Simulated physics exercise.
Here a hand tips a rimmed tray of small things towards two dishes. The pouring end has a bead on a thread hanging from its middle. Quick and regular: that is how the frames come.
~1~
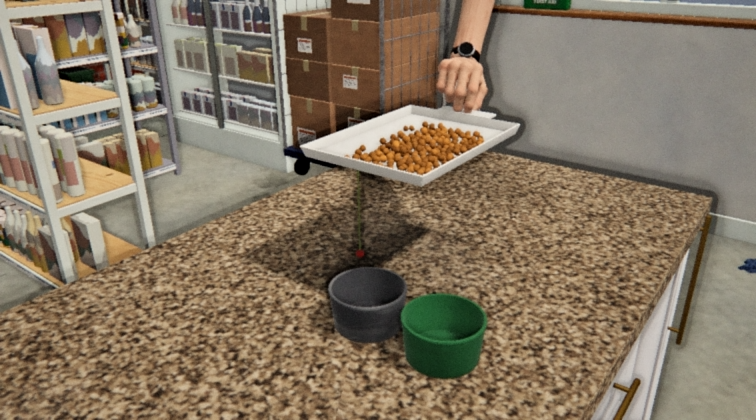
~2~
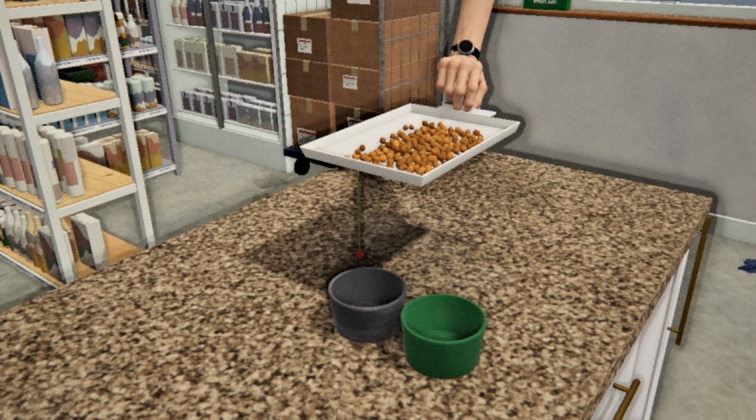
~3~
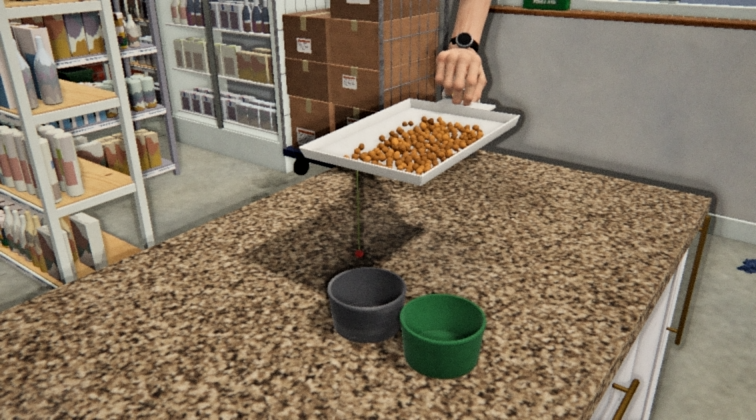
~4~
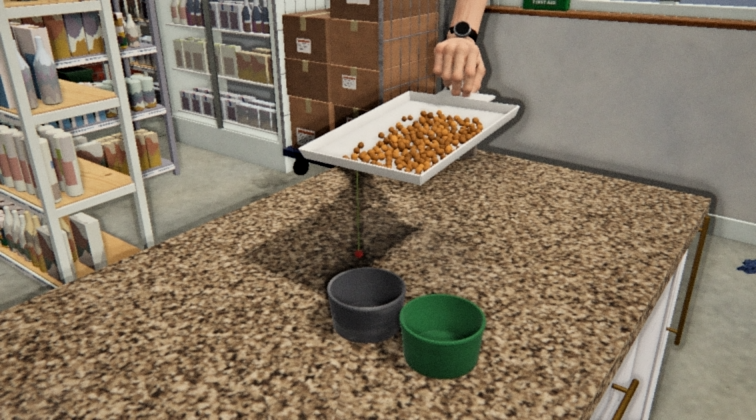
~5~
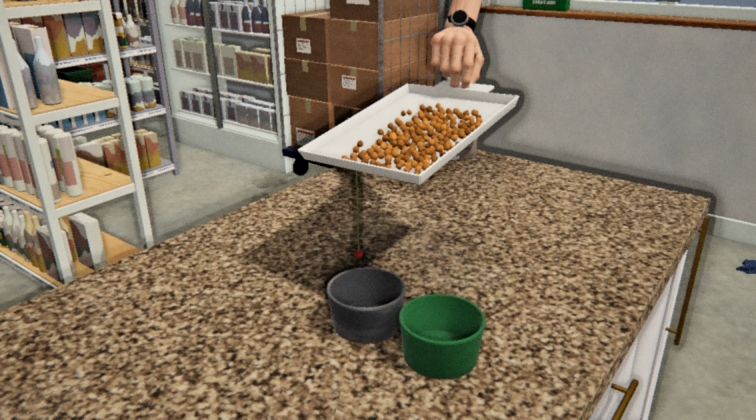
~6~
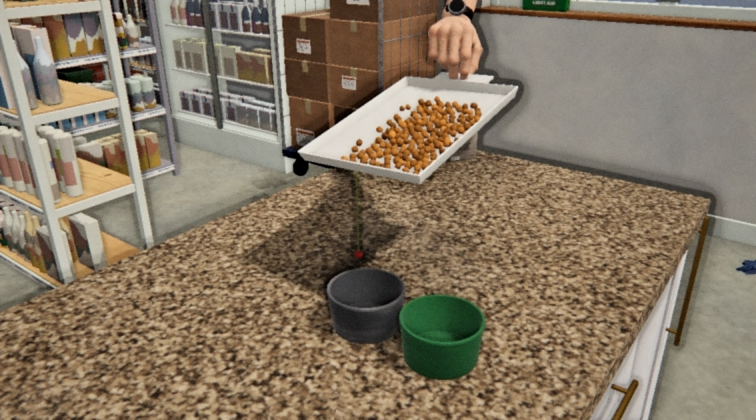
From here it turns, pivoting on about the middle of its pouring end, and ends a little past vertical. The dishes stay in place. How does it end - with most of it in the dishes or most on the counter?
It ends with most on the counter.
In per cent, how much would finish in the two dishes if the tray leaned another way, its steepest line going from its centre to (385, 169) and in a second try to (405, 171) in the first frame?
About 70 % and 70 %.
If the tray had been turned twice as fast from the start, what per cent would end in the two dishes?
About 20 in a hundred.
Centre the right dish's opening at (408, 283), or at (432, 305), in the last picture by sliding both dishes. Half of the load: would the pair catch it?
In turn: Below a half; not half.
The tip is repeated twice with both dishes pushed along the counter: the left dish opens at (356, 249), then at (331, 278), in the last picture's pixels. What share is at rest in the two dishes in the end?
0 %, 50 %.
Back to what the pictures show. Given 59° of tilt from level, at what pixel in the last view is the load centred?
Roughly (367, 138).
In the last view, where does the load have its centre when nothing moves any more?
Close to (296, 302), more or less.
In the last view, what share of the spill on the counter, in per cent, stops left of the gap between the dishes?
Roughly 100 in a hundred.
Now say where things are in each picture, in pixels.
Corners of the pouring end (305, 146) and (422, 175), level; middle of the load (422, 150), roasted chickpeas; left dish (344, 319); right dish (421, 353); bead on its thread (360, 253), in the first picture.
Corners of the pouring end (305, 146) and (421, 175), level; middle of the load (421, 149), in the second picture.
Corners of the pouring end (304, 147) and (420, 174), tipped barely, lowest at the left corner; middle of the load (421, 146), in the third picture.
Corners of the pouring end (304, 148) and (420, 174), tipped a little, lowest at the left corner; middle of the load (420, 143), in the fourth picture.
Corners of the pouring end (303, 149) and (419, 173), tipped a little, lowest at the left corner; middle of the load (419, 139), in the fifth picture.
Corners of the pouring end (303, 150) and (418, 173), tipped a little, lowest at the left corner; middle of the load (418, 136); left dish (343, 320); right dish (419, 354), in the sixth picture.
Just after the last frame, tray tipped steeply; almost all on the tray; just a few in the left dish; just a few outside both.
A moment on, tray tipped right over; just a few on the tray; roughly a quarter in the left dish; roughly two thirds outside both; about a tenth in the air.
Further on, tray tipped past a quarter turn; roughly a quarter in the left dish; the larger part outside both.
When it is over, tray tipped past a quarter turn; not one in the right dish; roughly a quarter in the left dish; the larger part outside both.
